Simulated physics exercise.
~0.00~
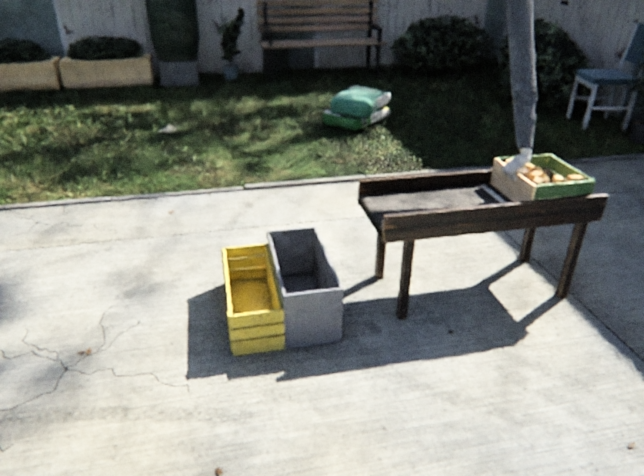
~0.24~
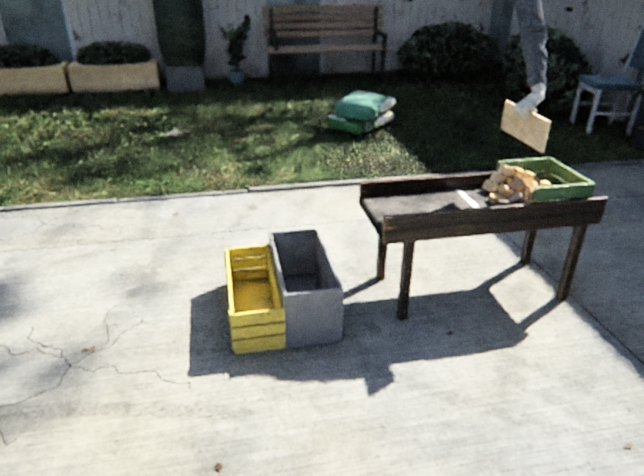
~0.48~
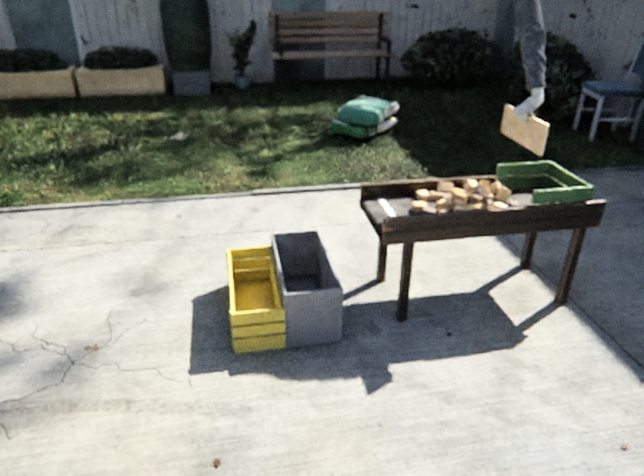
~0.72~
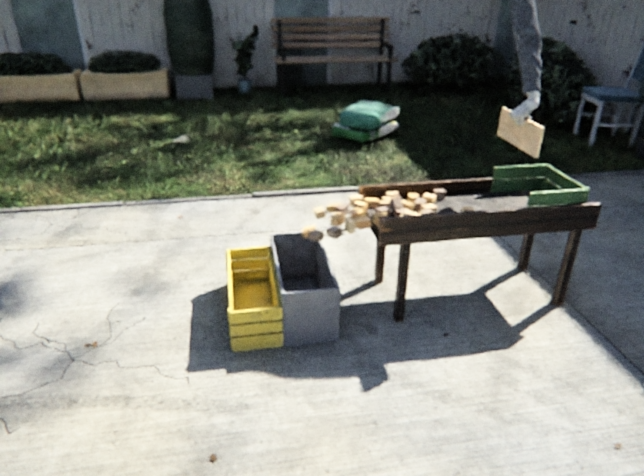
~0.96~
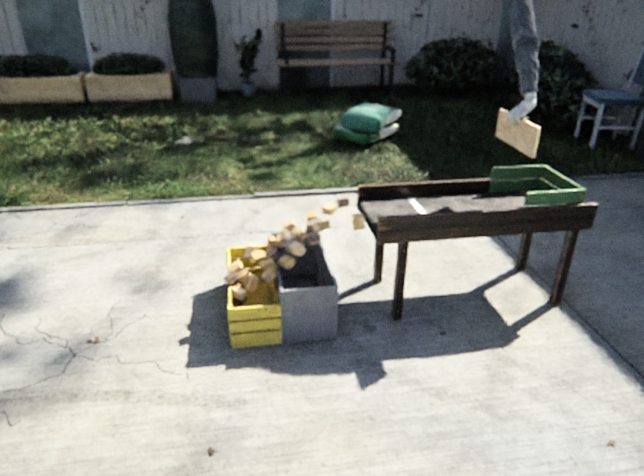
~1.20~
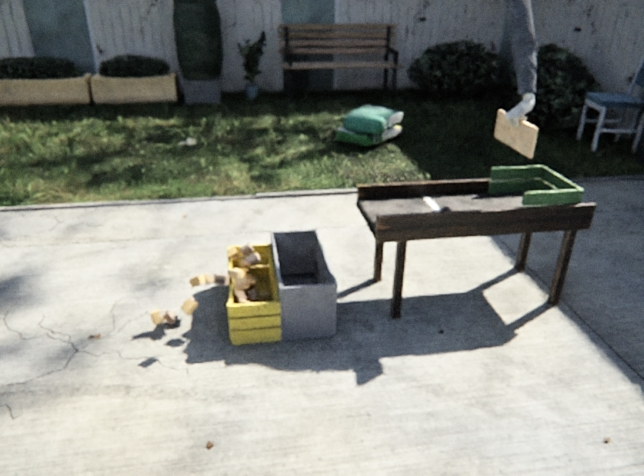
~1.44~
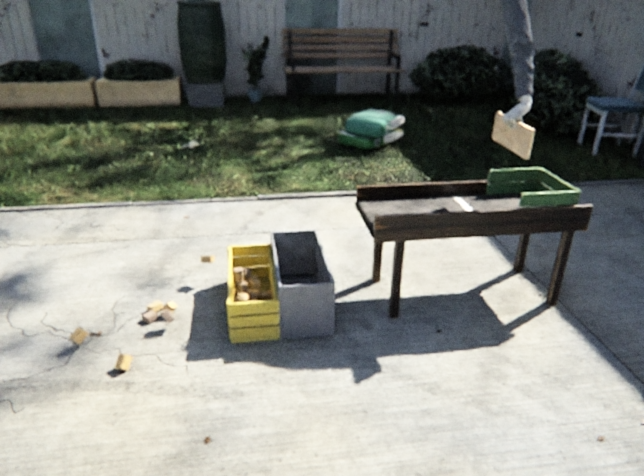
The clip opens on a sunny patio where a hand grips the gate of a green pen holding loose timber offcuts on a dark, raised belt, with a yellow bin and a grey bin standing below its left end. The hand lifts the gate clear, and the belt carries the pile left. The blocks spread out and stream off the end, arcing over the grey bin toward the yellow one. Many drop into the yellow bin, while several fly past and tumble across the concrete. Finally, most lie in the yellow bin, with a few scattered on the ground beyond it.
